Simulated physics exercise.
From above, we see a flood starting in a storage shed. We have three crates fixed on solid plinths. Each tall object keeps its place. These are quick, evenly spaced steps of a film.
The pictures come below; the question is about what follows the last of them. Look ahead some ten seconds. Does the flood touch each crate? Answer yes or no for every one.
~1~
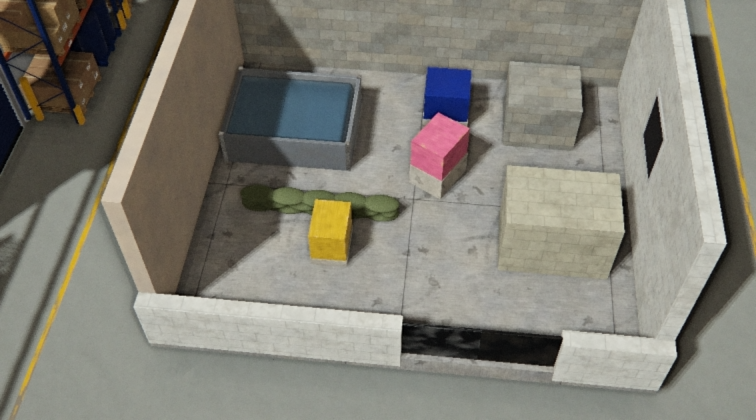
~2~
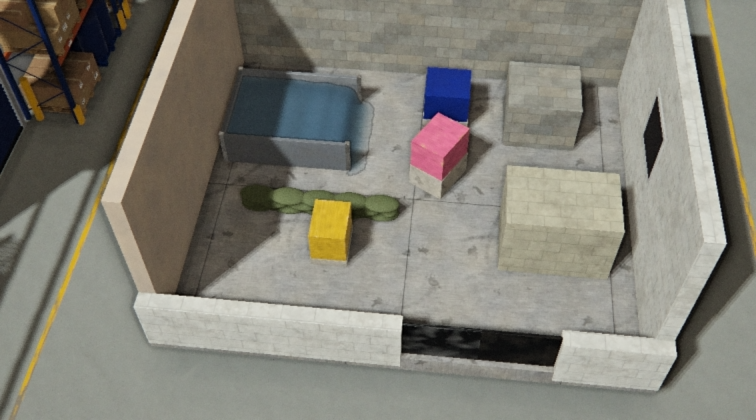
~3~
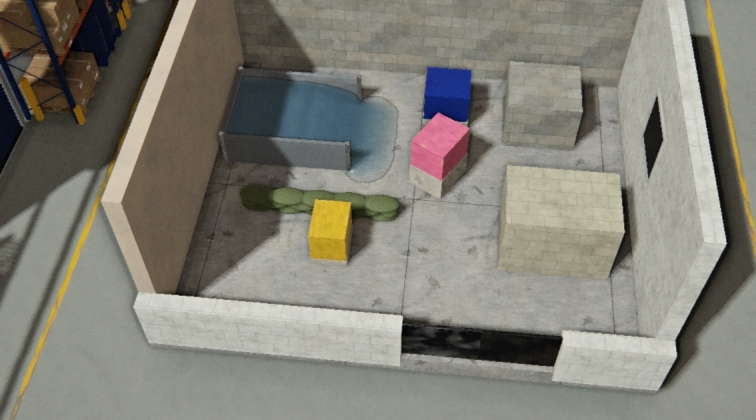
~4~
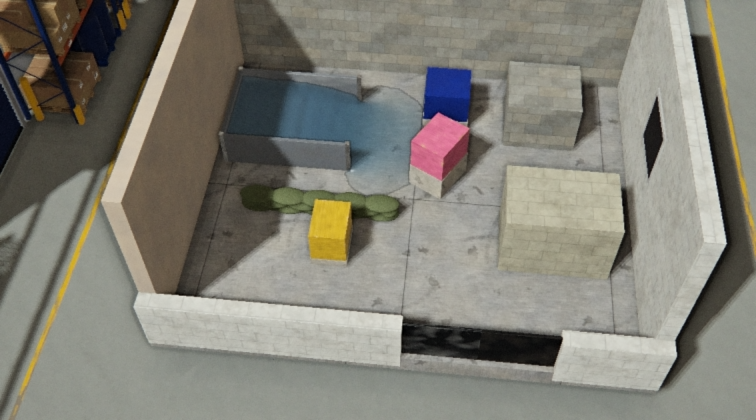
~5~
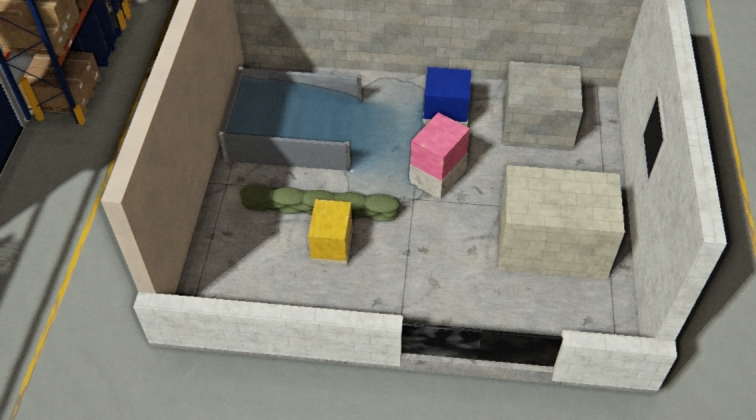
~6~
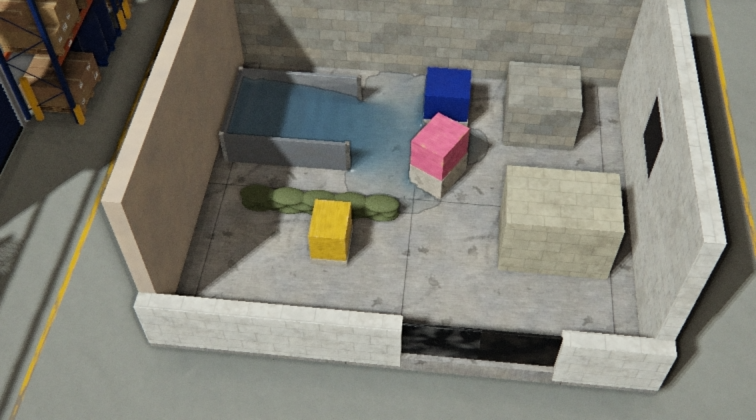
Yellow crate: No; pink crate: No; blue crate: Yes.
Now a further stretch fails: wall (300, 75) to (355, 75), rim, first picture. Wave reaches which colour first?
It's the crate marked blue.
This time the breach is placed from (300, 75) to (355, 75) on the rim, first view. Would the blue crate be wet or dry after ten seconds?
In my view the blue crate is never reached.
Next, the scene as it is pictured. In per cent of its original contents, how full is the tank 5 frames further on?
I'd put it close to 52 percent.
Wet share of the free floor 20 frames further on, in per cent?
I'd say close to 65 per cent.
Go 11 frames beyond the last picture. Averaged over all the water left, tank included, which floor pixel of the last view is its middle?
Roughly (391, 137).
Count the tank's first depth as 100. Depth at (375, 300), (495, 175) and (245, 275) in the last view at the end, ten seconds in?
Readings in sequence: 8, 12, 6 percent.
A moment on, water covers 20 % of the floor; the yellow crate not reached, the pink crate water round its plinth, the blue crate water round its plinth.
Next, water covers 45 % of the floor; the yellow crate not reached, the pink crate water round its plinth, the blue crate water round its plinth.
Then, water covers 65 % of the floor; the yellow crate not reached, the pink crate water round its plinth, the blue crate water round its plinth.
Later, water covers 75 % of the floor; the yellow crate not reached, the pink crate water round its plinth, the blue crate water round its plinth.
In the end, water covers 95 % of the floor; the yellow crate stayed above the water, the pink crate stayed above the water, the blue crate was topped.
